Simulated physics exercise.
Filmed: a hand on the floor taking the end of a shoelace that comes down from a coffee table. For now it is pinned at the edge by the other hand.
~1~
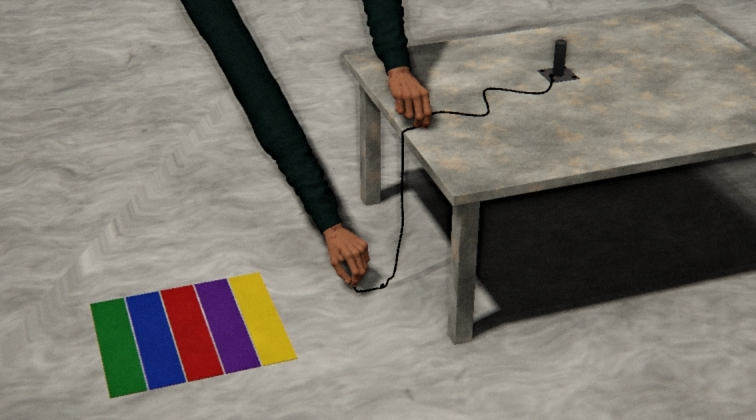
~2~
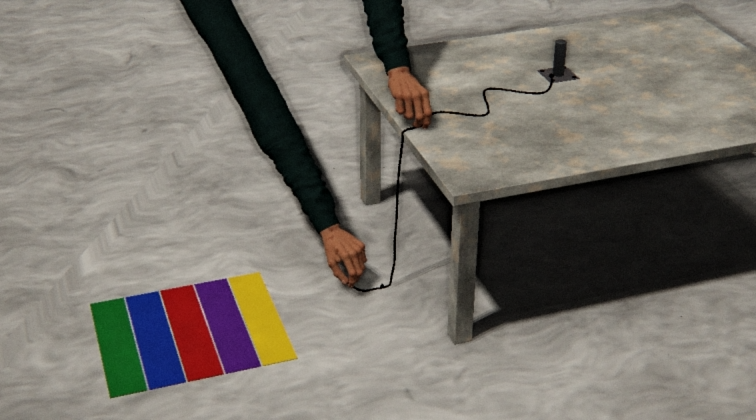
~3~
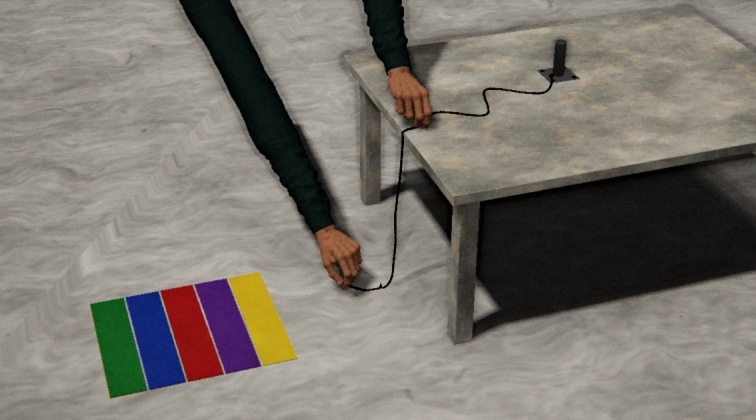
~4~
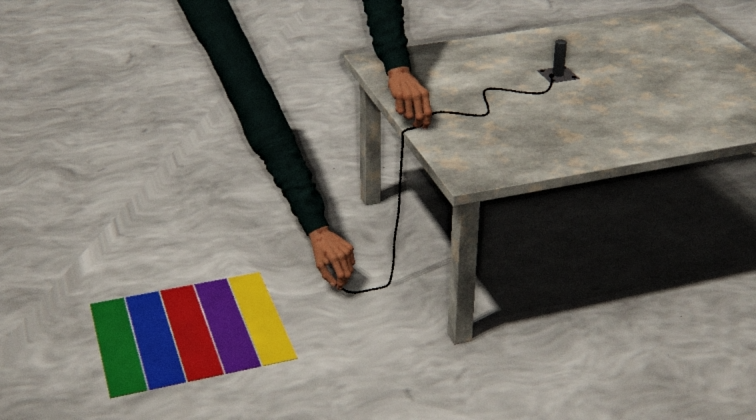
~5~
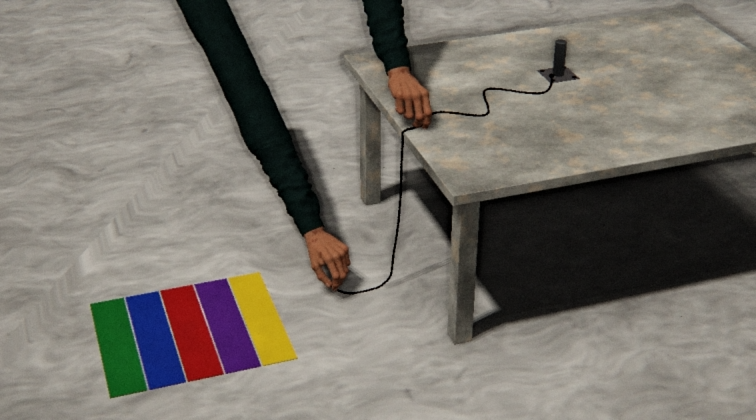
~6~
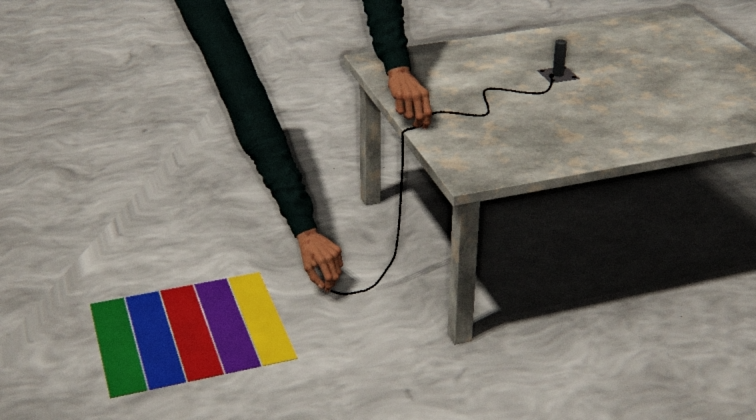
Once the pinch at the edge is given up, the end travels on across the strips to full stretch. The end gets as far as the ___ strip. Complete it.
The end gets as far as the blue strip.
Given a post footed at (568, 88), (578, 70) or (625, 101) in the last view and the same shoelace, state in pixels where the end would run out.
Results per try: (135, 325); (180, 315); (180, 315).
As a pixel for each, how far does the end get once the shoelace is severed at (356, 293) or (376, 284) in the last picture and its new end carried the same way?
About (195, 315), then (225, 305).
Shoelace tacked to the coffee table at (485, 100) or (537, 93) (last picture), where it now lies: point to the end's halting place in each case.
Respectively (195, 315) and (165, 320).
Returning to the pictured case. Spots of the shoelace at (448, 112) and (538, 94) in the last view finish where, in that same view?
They go to (394, 130) and to (514, 87).
Early on, end near (222, 307); over purple.
Midway, end near (175, 317); over red.
At the end of the slack, end near (147, 322); over blue. It gets as far as the blue strip.
